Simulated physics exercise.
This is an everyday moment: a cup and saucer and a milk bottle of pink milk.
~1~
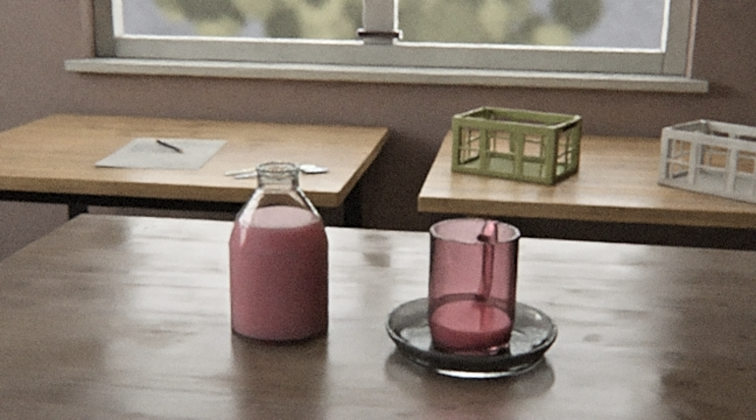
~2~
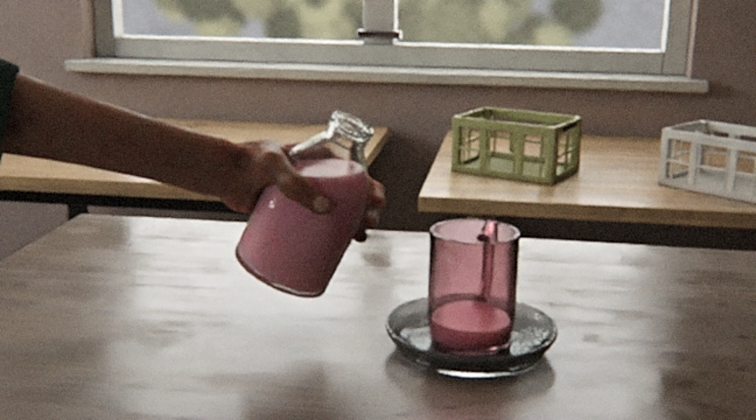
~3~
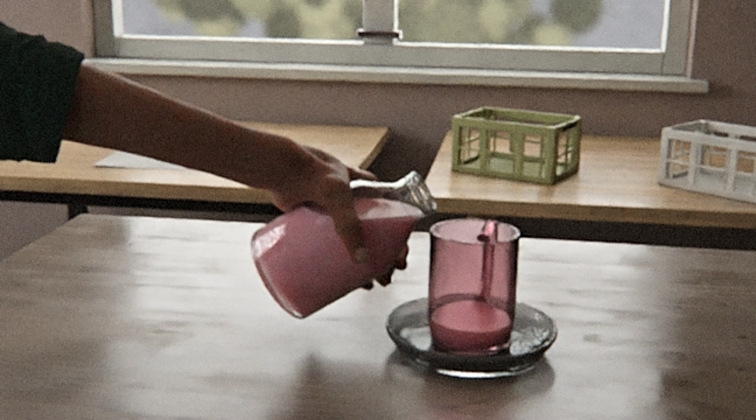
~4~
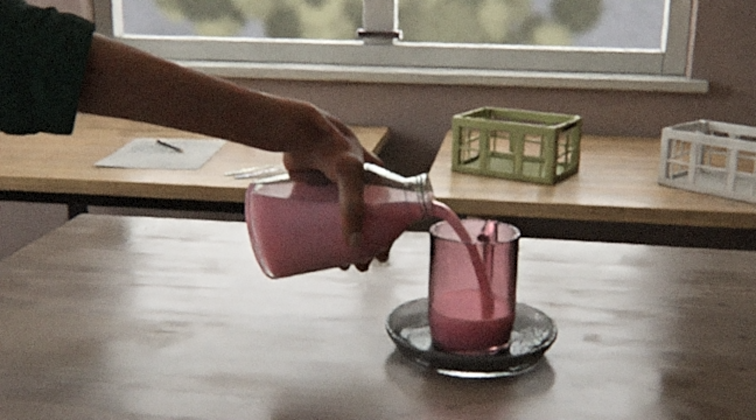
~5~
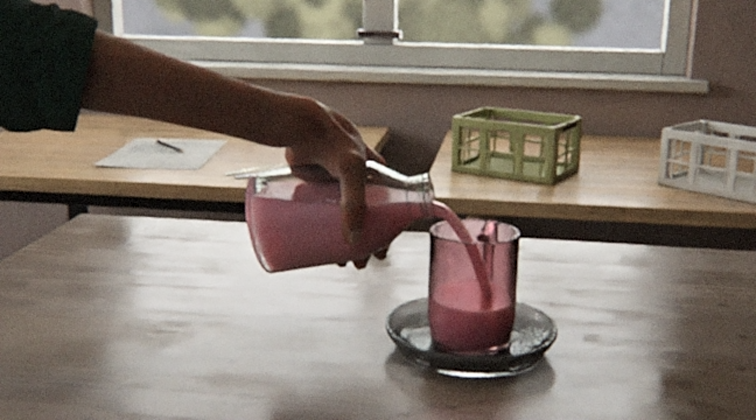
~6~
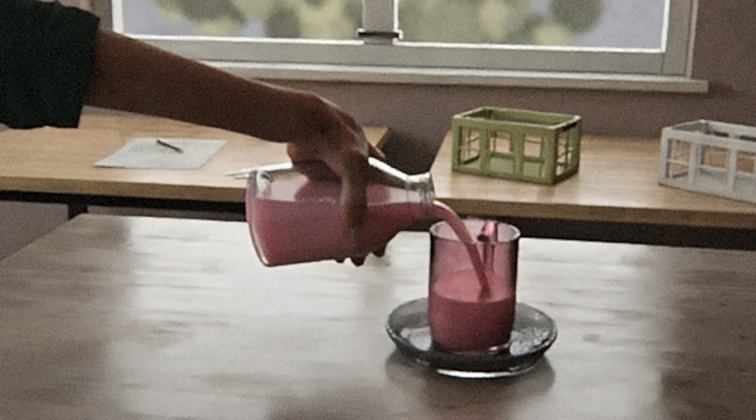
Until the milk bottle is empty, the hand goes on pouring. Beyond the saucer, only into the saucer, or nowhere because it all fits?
Beyond the saucer.
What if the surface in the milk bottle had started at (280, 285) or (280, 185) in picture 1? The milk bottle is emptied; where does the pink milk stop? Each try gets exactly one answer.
In turn: The cup holds it, past the saucer.
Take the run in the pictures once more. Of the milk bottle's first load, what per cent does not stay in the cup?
Around 45 per cent.
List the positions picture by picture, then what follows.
In the first picture, nothing is moving yet; milk bottle (279, 245) about two thirds full; cup (473, 283) about a quarter full; saucer (465, 364) dry.
In the second picture, the milk bottle is picked up; milk bottle (318, 194) tipped 25° with all of its load; cup about a quarter full, surface at (471, 317).
In the third picture, the milk bottle leans over the cup; milk bottle (354, 233) tipped 55° with all of its load; cup (473, 283) about a quarter full.
In the fourth picture, the pink milk is flowing; milk bottle (350, 212) tipped 75° with nearly all of its load; cup about a quarter full, surface at (472, 306).
In the fifth picture, the pink milk is flowing; milk bottle (350, 209) tipped 75° with nearly all of its load; cup (473, 283) about a third full.
In the sixth picture, the pink milk is flowing; milk bottle (350, 206) tipped 80° with about three quarters of its load; cup about half full, surface at (472, 288); saucer (465, 364) dry.
Next, the cup is full to the brim; the saucer is wet, with room to spare.
After that, the cup is full to the brim; the saucer is nearly full.
Finally, the cup is full to the brim; the saucer is full and running over.
